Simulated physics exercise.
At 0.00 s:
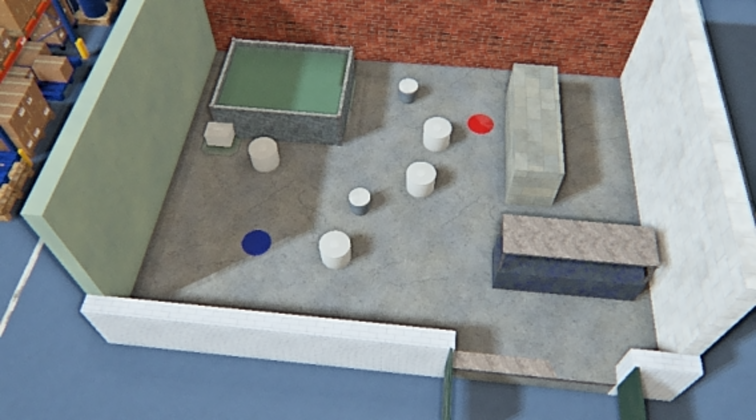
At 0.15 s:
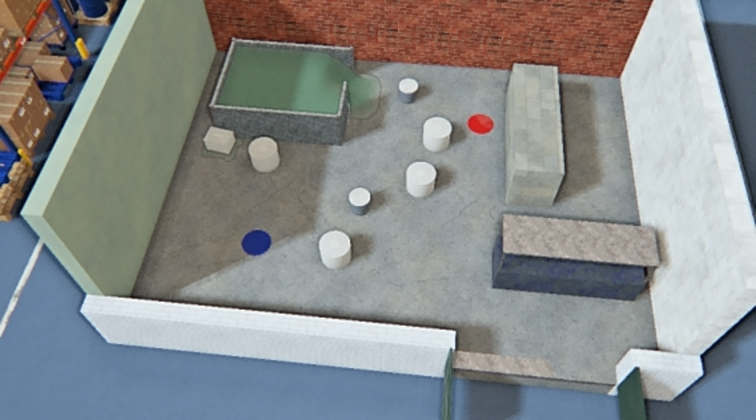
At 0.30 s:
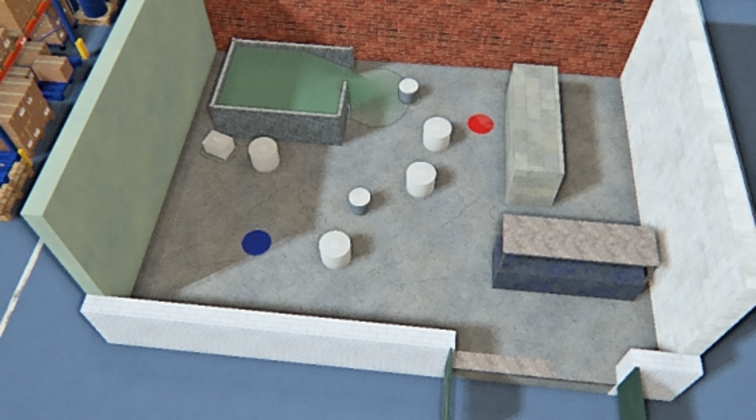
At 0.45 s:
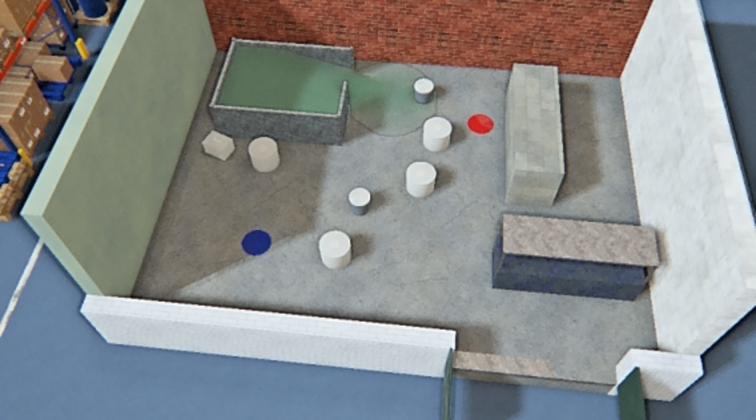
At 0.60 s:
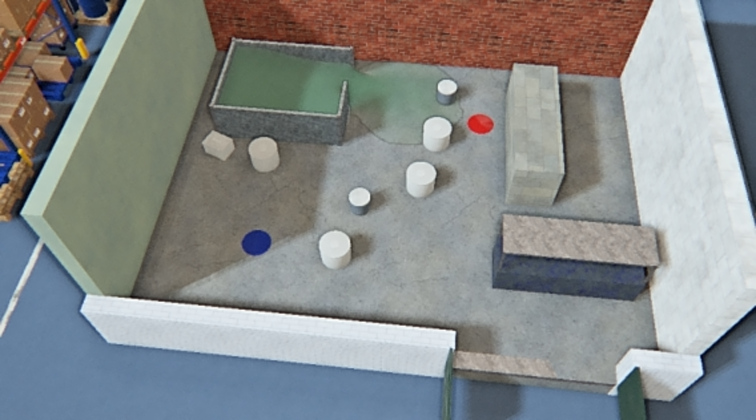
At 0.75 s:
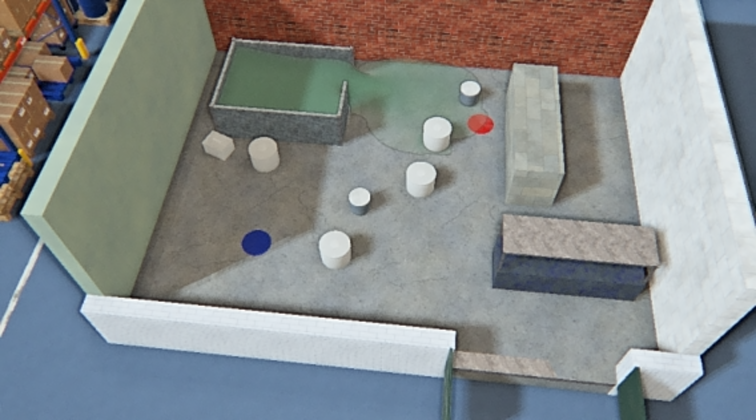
At first, still green water fills a walled tank at the upper left of a hall dotted with pale totes and pails. Part of the tank's right wall gives way, water spreads rightward across the floor, and a tote at left shifts slightly. Then the uppermost pail slides right, passing above the red patch's left edge.
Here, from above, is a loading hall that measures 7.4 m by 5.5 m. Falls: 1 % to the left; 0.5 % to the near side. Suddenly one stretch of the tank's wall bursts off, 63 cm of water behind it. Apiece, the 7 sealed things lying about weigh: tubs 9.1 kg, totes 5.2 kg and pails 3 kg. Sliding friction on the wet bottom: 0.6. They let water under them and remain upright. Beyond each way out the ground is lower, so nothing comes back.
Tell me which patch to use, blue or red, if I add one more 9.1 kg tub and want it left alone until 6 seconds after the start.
I would set it on blue.
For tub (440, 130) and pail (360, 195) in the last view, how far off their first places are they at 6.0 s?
350 cm; 0 cm.
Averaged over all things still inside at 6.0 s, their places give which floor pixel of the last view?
I'd say about (366, 216) in the last view.
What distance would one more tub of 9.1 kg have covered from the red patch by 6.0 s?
Close to 250 centimetres, I'd reckon.
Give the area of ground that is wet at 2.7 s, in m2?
Wet area: Approx. 16 m2.
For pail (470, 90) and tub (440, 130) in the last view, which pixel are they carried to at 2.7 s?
They end up about (587, 76) and (477, 194) in the last view.
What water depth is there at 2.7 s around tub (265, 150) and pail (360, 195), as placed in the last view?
Depths: Near 0 cm, then near 0 cm.
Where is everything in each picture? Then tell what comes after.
A pail at (409, 85) rests on the ground; a tote at (218, 130), on the bottom; the blue patch at (257, 243); the red patch at (481, 124); 3.0 m2 under water; 0 of 7 have shifted, in the first frame.
A pail at (409, 85), on the bottom; a tote at (218, 136), on the bottom, 6 cm from its start; the blue patch at (257, 243); the red patch at (481, 124); water covers 3.5 m2; 1 of 7 have shifted, in the second frame.
A pail at (409, 85), on the bottom; a tote at (218, 140), on the bottom, 14 cm from its start; the blue patch at (257, 243); the red patch at (481, 124); water covers 4.1 m2; 1 of 7 have shifted, in the third frame.
A pail at (424, 86), on the bottom, 27 cm from its start; a tote at (217, 141) rests on the ground, 15 cm from its start; the blue patch at (257, 243); the red patch at (481, 124); water covers 4.9 m2; 2 of 7 have shifted, in the fourth frame.
A pail at (447, 87), on the bottom, 66 cm from its start; a tote at (217, 141), on the bottom, 15 cm from its start; the blue patch at (257, 243); the red patch at (481, 124); water covers 5.9 m2; 2 of 7 have shifted, in the fifth frame.
A pail at (471, 88) rests on the ground, 106 cm from its start; a tote at (217, 141), on the bottom, 15 cm from its start; the blue patch at (257, 243); the red patch at (481, 124); 6.8 m2 under water; 2 of 7 have shifted, in the sixth frame.
After 1.2 s on blue it would be 0 cm off in 0 cm of water; on red it would be 20 cm off in 7 cm of water.
After 2.7 s on blue it would be 0 cm off in 0 cm of water; on red it would be 113 cm off in 10 cm of water.
After 4.2 s on blue it would be 0 cm off in 0 cm of water; on red it would be 250 cm off in 3 cm of water.
After 6.0 s on blue it would be 0 cm off in 0 cm of water; on red it would be 254 cm off in 4 cm of water.
